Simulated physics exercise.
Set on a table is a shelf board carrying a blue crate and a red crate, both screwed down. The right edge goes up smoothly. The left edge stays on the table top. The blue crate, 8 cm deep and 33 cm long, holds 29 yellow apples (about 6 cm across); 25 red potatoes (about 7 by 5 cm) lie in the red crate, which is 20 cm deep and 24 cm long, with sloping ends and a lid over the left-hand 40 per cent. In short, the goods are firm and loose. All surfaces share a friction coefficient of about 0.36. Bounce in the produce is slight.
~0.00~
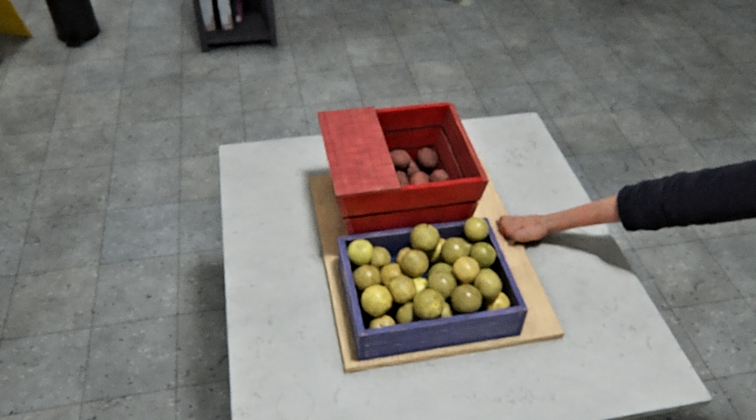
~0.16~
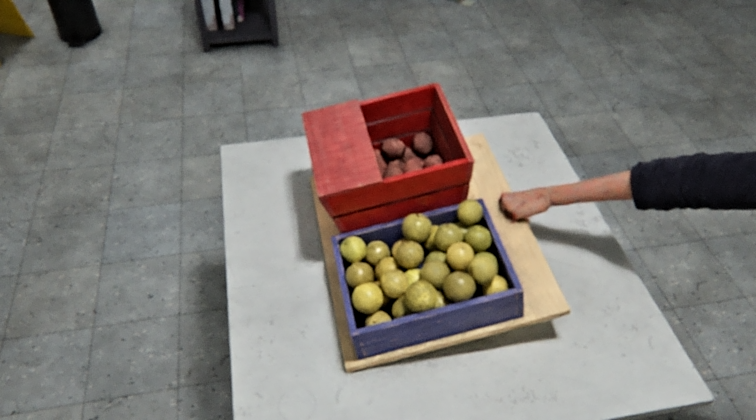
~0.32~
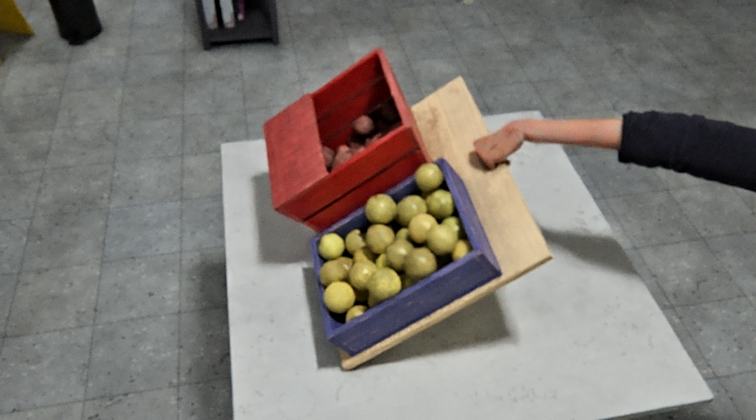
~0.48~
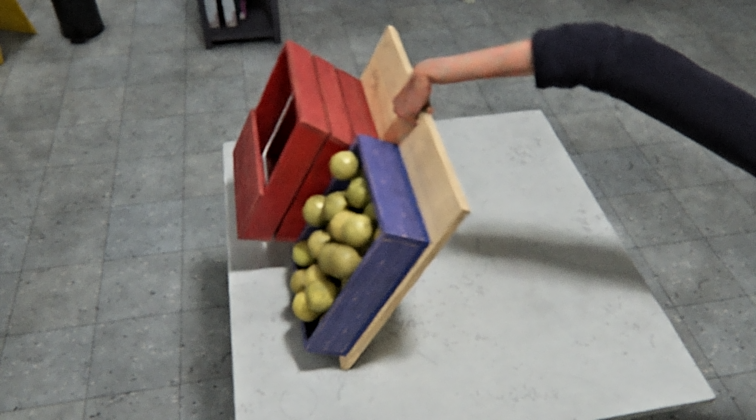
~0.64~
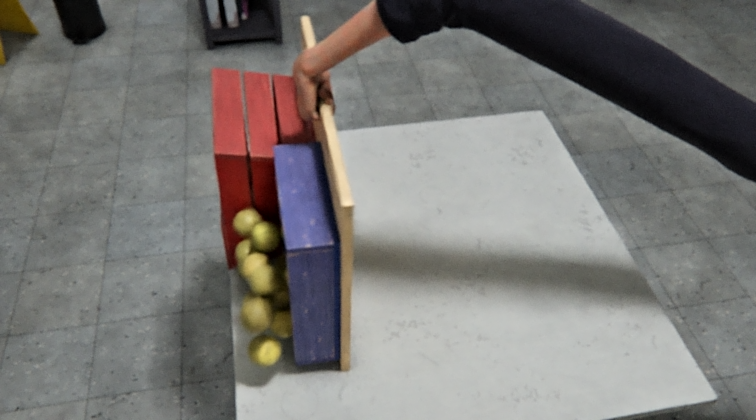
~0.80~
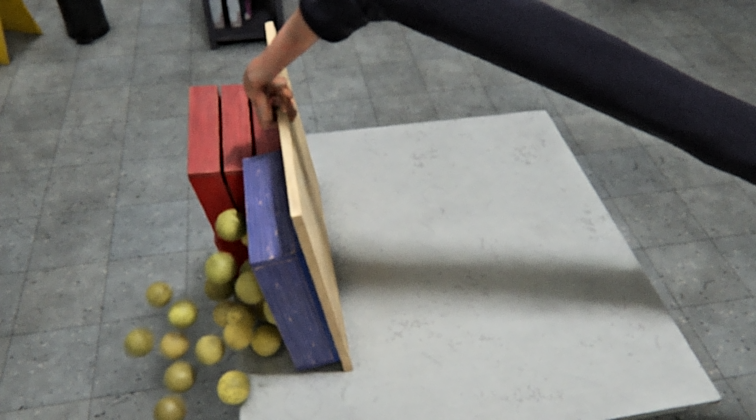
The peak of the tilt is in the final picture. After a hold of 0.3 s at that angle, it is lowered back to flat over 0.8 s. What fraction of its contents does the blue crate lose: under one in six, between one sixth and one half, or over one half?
The blue crate loses over one half.
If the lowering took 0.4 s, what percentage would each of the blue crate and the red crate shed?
Blue crate 100, red crate 0 per cent.
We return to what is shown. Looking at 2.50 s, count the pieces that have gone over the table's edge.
Estimated tally of pieces: Close to 20.
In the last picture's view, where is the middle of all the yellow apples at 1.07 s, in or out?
Their middle is around (196, 413).
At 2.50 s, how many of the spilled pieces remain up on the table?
About 8 of them.
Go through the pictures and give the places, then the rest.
In the first picture (each is followed by its nearest rim corner in this view, unless another is named), blue crate, (365, 332); red crate (by its farthest rim corner), (448, 104); 0° from level; none out.
The second picture shows blue crate, (357, 332); red crate, (434, 85); 10° from level.
The third picture shows blue crate, (332, 334); 35° from level.
The fourth picture shows blue crate, (307, 345); 64° from level.
The fifth picture shows blue crate, (295, 359); 89° from level; 10 out.
The sixth picture shows blue crate, (296, 365); 99° from level; 20 out, the lowest apple at (139, 343).
After 1.07 s, tilt 99°; blue crate 4 in, 25 out and red crate 25 in, 0 out.
After 1.41 s, tilt 66°; blue crate 0 in, 29 out and red crate 25 in, 0 out.
After 1.89 s, tilt 0°; blue crate 0 in, 29 out and red crate 25 in, 0 out.
Final count (at 2.50 s), blue crate 0 in, 29 out and red crate 25 in, 0 out. Asked share, 29 of 29, 100 per cent.
